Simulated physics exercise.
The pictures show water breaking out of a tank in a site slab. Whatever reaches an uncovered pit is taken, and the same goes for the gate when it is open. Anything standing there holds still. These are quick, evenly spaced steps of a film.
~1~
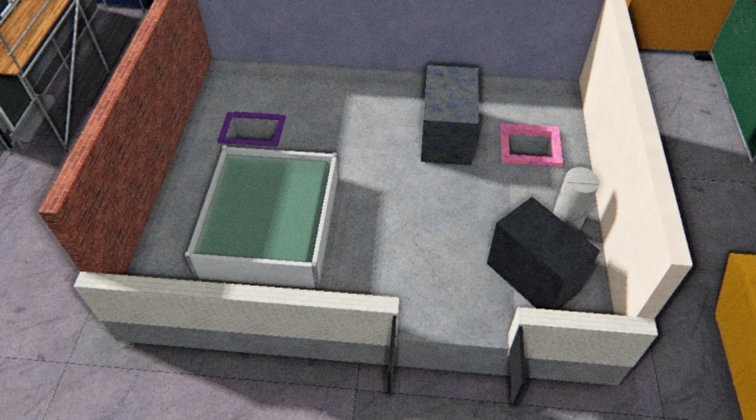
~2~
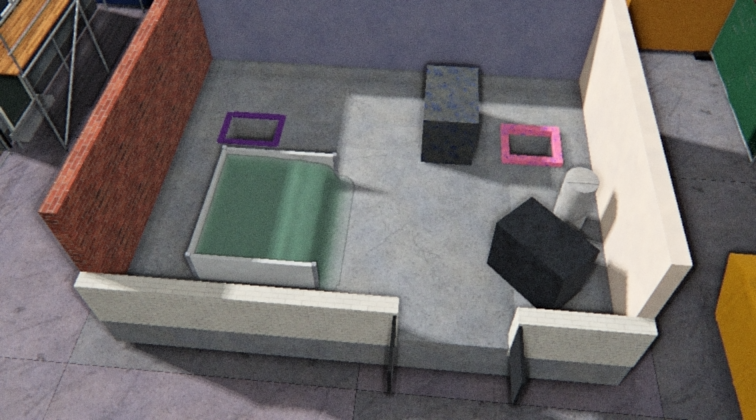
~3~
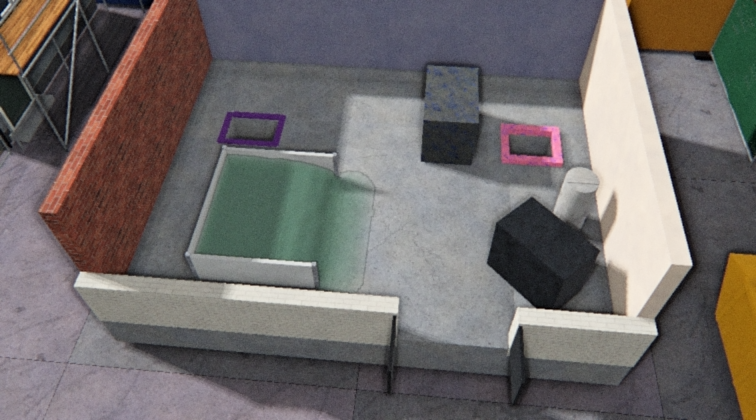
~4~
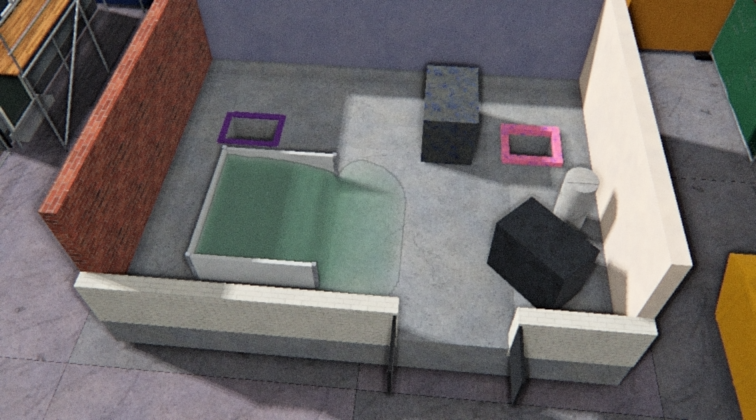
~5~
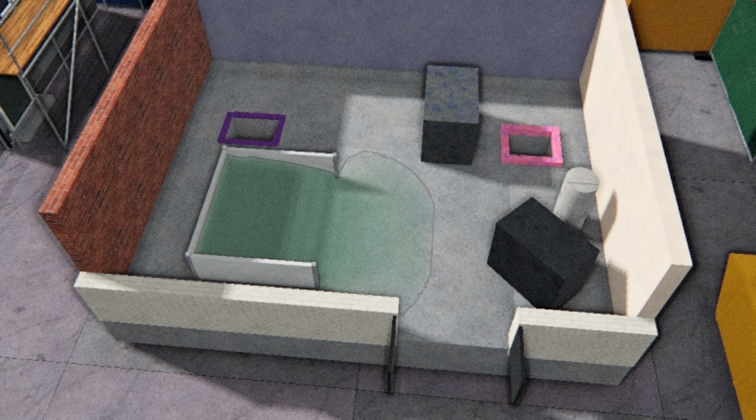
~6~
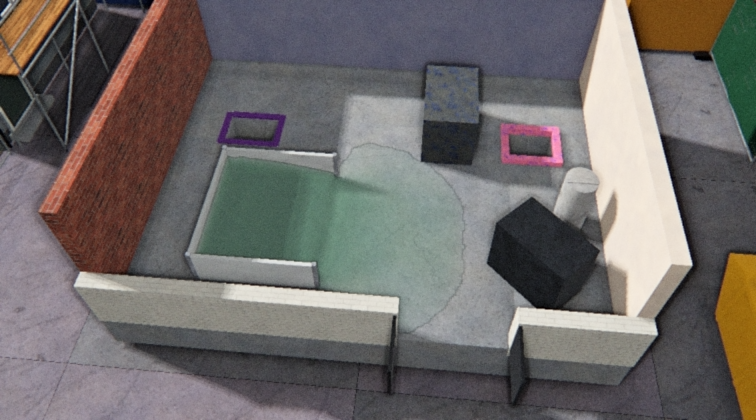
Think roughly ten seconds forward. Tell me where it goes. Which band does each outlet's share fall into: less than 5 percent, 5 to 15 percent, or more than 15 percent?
Outcome: The gate ends up with a large portion - topping fifteen per cent; the purple pit ends up with a tiny portion - beneath five per cent; the pink pit ends up with a tiny portion - beneath five per cent.
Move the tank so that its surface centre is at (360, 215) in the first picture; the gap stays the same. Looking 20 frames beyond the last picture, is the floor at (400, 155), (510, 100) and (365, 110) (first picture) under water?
Going through the three spots, I'd say high and dry, swamped, high and dry.
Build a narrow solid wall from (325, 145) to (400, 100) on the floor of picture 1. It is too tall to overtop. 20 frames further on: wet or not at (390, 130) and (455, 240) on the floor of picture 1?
Going in order, I'd say drenched and drenched.
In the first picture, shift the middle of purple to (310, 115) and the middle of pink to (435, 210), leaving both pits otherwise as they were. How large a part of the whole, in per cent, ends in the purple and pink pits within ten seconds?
Percentages by pit: Purple at 4, pink at 10.
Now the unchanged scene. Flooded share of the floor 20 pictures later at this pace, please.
Around 55 percent of it.
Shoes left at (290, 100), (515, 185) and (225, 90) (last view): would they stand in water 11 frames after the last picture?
Note - in order: Not inundated / inundated / not inundated.
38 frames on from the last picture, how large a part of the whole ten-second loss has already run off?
Roughly 60 %.
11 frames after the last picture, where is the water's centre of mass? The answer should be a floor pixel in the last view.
It is near (401, 235).
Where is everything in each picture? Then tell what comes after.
The first frame shows the water tank at (267, 205) is whole and still.
In the second frame, the front is at (319, 292), out from the gap at (325, 223).
In the third frame, water pours out at (325, 224) and has run to a hidden place.
In the fourth frame, the front is at a hidden place, out from the gap at (325, 225).
In the fifth frame, water pours out at (325, 225) and has run to a hidden place.
In the sixth frame, the front is at (455, 282), out from the gap at (325, 225).
A moment on, water covers 35 % of the floor; the gate 0 %, the purple pit 0 %, the pink pit 0 %.
Next, water covers 40 % of the floor; the gate 3 %, the purple pit 0 %, the pink pit 0 %.
Then, water covers 55 % of the floor; the gate 9 %, the purple pit 0 %, the pink pit 0 %.
Later, water covers 60 % of the floor; the gate 18 %, the purple pit 0 %, the pink pit 1 %.
In the end, water covers 90 % of the floor; the gate 29 %, the purple pit 3 %, the pink pit 1 %.
